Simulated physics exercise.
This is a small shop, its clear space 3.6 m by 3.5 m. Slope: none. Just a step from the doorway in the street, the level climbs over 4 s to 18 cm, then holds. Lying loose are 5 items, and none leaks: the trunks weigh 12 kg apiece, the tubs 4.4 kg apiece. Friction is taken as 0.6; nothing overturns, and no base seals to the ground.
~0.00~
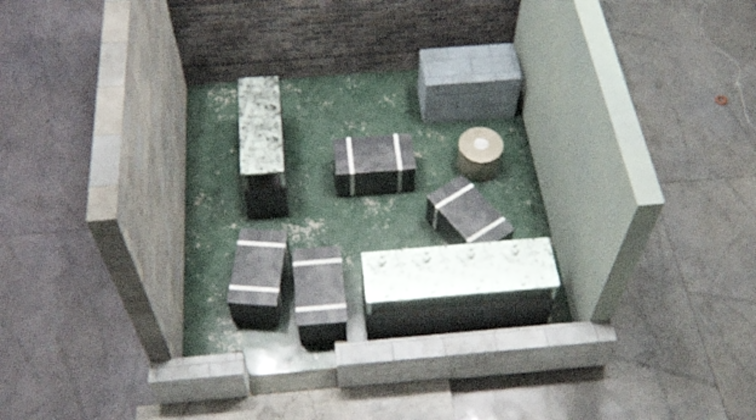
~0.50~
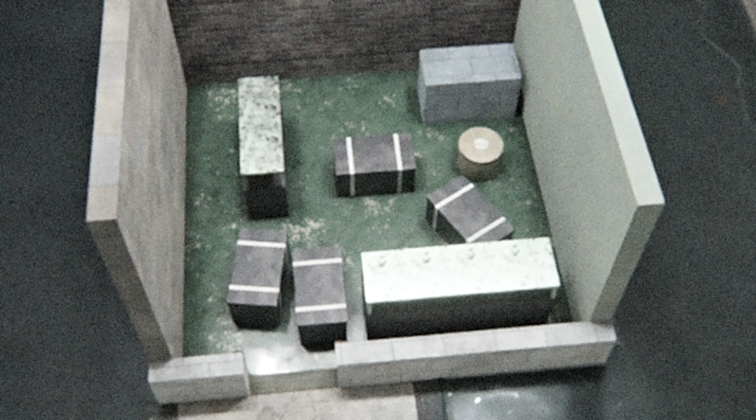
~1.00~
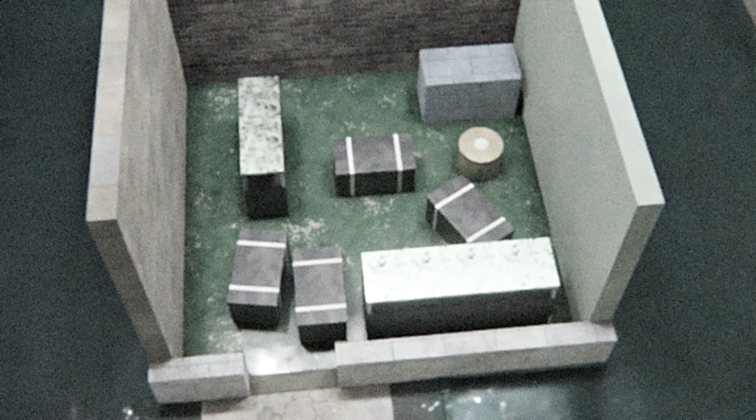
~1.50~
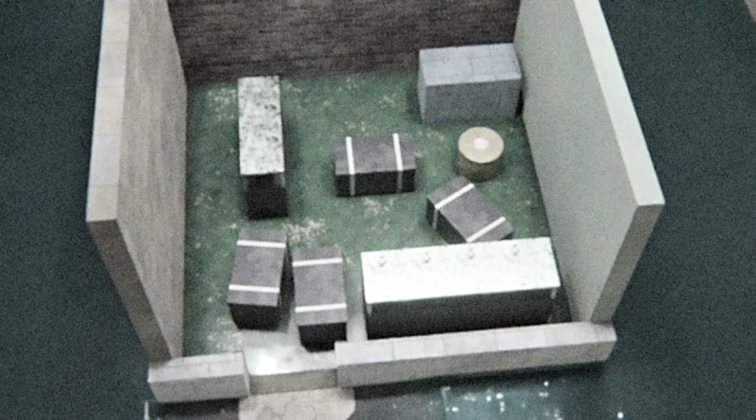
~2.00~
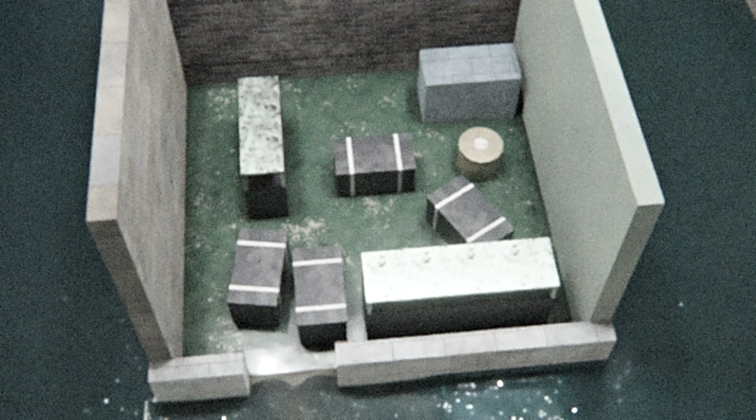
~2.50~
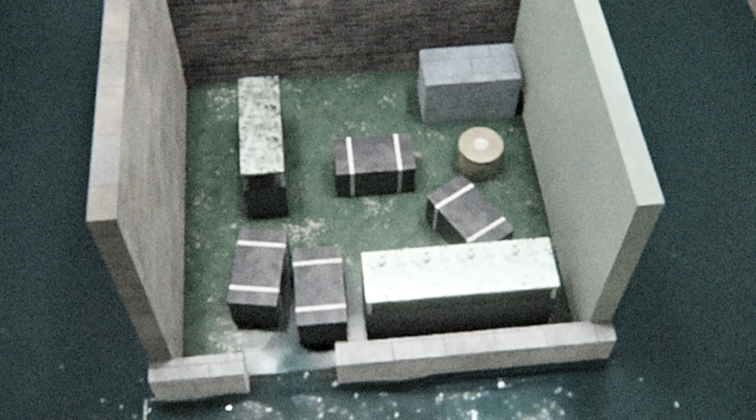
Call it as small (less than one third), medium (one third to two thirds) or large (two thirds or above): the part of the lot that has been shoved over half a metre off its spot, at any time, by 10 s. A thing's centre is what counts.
Medium.
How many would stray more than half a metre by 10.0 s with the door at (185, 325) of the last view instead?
The answer would then be 4.
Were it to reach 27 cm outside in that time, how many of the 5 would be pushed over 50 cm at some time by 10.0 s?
The answer would then be 4.
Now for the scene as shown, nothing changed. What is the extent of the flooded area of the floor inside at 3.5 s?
Wet: Near 2.0 m2.
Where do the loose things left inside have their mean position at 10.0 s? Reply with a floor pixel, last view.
They're centred close to (394, 179).
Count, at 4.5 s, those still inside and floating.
The number is 0.
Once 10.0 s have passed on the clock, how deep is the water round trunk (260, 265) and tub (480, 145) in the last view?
Depth approx. 7 cm / 7 cm.
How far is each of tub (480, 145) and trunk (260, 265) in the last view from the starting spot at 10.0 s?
In that order: 40 cm, 60 cm.
After 3.5 s 0 of 5 are over 50 cm from their spots; 0 afloat.
After 4.5 s 0 of 5 are over 50 cm from their spots; 0 afloat.
After 7.0 s 3 of 5 are over 50 cm from their spots; 2 afloat.
After 10.0 s 3 of 5 are over 50 cm from their spots, and 3 have been at some point; 4 afloat.
